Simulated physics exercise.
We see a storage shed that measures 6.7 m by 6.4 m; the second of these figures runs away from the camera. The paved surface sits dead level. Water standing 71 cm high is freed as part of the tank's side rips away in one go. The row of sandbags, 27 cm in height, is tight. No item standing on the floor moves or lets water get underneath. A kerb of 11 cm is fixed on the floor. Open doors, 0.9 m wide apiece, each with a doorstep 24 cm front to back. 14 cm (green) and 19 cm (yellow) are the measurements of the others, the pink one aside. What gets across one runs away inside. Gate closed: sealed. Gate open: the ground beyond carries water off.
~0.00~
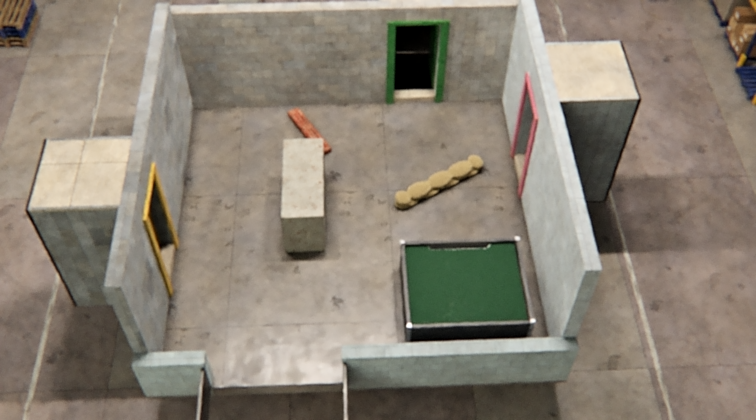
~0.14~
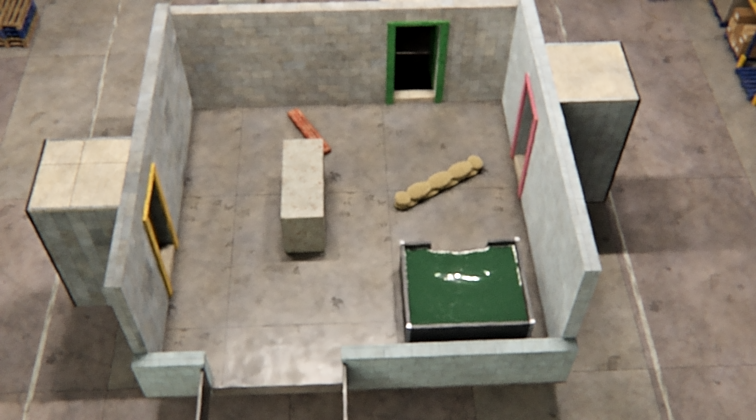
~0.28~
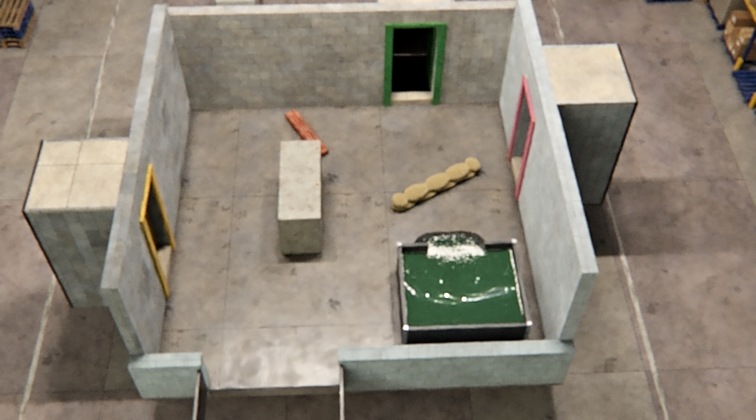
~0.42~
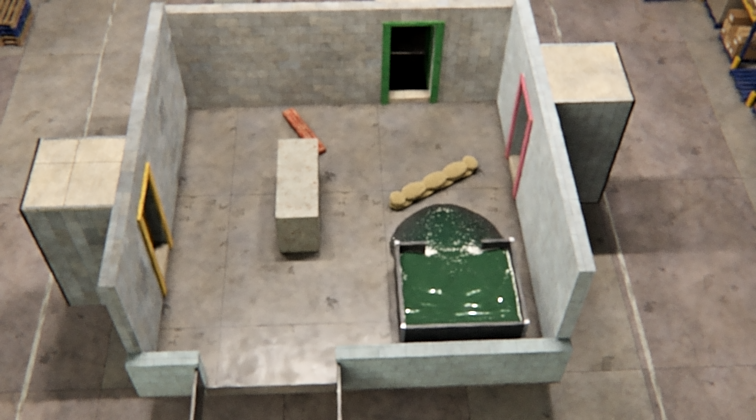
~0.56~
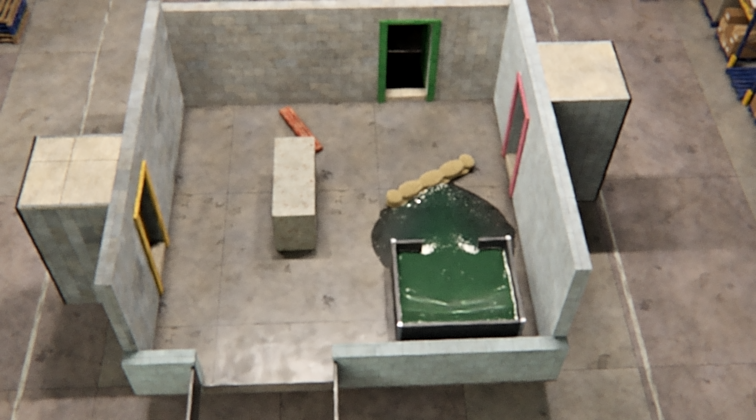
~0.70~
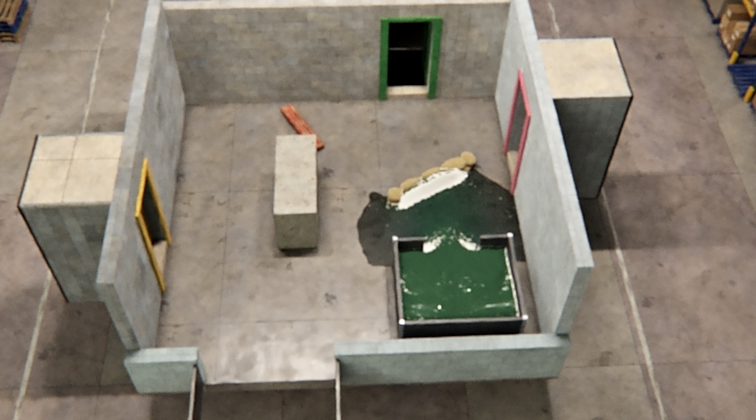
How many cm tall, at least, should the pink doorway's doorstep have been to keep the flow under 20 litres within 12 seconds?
At least about 32 cm.
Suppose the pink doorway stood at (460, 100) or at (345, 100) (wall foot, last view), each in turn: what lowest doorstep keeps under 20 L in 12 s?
Roughly 22 cm, then roughly 9.5 cm.
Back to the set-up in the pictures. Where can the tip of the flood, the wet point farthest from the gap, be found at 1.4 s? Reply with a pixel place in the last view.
Front tip: Approx. (498, 117) px.
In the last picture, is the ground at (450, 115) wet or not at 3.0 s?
I'd say that place has got wet.
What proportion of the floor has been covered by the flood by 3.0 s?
Some 35 per cent is wet.
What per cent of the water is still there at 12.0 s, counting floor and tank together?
Close to 84 per cent is still present.
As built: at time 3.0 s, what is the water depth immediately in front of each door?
In cm - green: 8, yellow: 0, pink: 26.
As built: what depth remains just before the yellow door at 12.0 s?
It comes to about 1.5 centimetres deep.
After 1.4 s water covers 20 % of the floor, deepest (40 cm) near (431, 191); 31 cm at the pink door, 6 litres in over its 14 cm doorstep.
After 3.0 s water covers 35 % of the floor, deepest (27 cm) near (510, 181); 26 cm at the pink door, 173 litres in over its 14 cm doorstep.
After 12.0 s water covers 95 % of the floor, deepest (10 cm) near (185, 371); 8 cm at the pink door, 248 litres in over its 14 cm doorstep.
At the pink door as built, the water arrived by 0.9 s and peaked near 34 cm at 2.0 s.
With a doorstep of 27.5 cm, 46 litres would have come in within the 12 s; with 37.5 cm, 6 litres. So under 20 litres takes about 32 cm.
